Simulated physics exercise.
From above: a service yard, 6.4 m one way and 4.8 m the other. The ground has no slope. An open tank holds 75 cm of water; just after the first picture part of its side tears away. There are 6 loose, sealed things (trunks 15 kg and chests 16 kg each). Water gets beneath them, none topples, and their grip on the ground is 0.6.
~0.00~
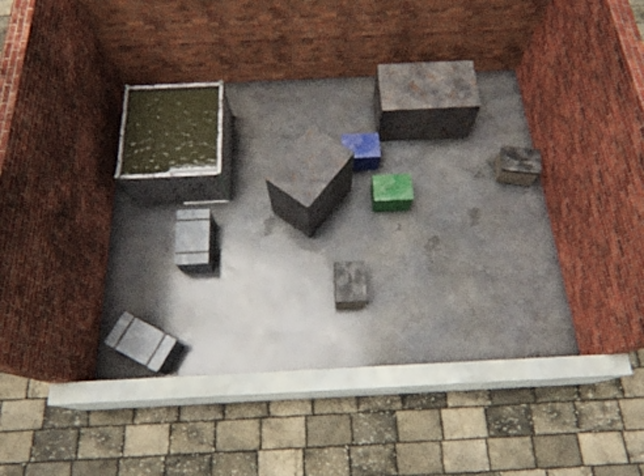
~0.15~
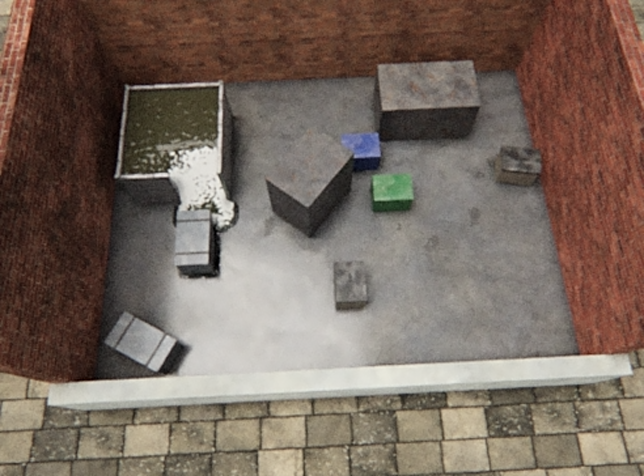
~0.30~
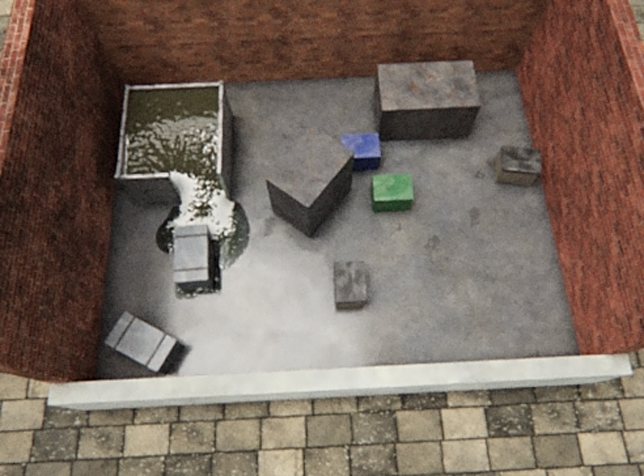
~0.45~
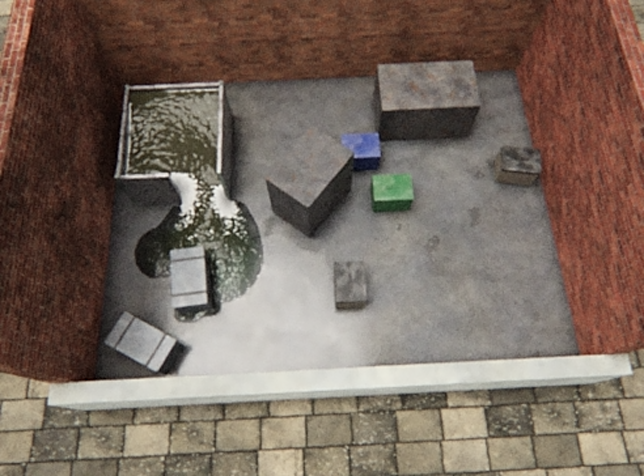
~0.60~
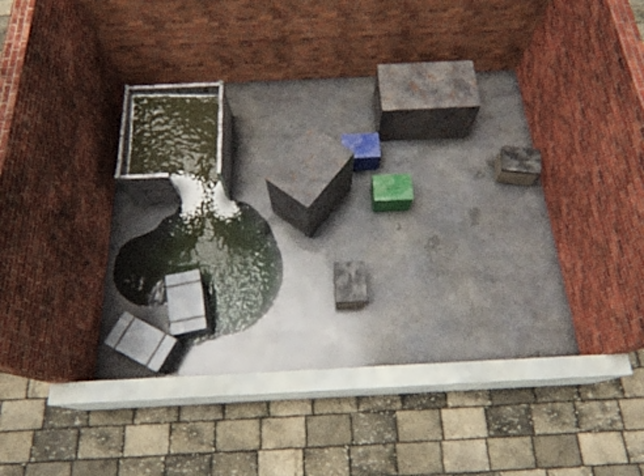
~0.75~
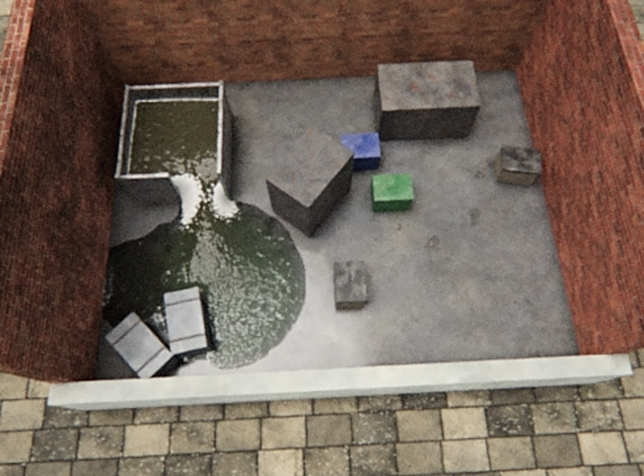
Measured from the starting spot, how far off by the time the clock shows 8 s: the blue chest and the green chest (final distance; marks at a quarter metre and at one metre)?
The blue chest stays put; the green chest barely shifts.
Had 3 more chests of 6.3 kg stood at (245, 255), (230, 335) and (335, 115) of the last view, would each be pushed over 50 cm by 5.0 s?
In that order: More, over, short of it.
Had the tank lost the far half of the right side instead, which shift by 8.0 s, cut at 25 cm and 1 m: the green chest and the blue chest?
Then the green chest slides a little, the blue chest gets carried off.
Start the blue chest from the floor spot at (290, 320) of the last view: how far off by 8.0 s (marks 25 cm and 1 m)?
It gets carried off.
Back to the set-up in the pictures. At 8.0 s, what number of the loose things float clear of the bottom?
I count 2.
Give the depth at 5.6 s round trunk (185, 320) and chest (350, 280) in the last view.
About 5 and 4 cm.
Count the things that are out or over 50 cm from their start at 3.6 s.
By then 1.
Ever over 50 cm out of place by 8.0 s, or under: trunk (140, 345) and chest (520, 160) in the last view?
In that order: Over, less.
After 1.6 s the blue chest is near (361, 146), 0.0 m from its start, aground; the green chest is near (393, 187), 0.0 m from its start, aground; 2 afloat.
After 3.6 s the blue chest is near (361, 146), 0.0 m from its start, aground; the green chest is near (393, 187), 0.0 m from its start, aground; 2 afloat.
After 5.6 s the blue chest is near (361, 146), 0.0 m from its start, aground; the green chest is near (393, 187), 0.0 m from its start, aground; 1 afloat.
After 8.0 s the blue chest is near (361, 146), 0.0 m from its start, aground; the green chest is near (393, 187), 0.0 m from its start, aground; 2 afloat.
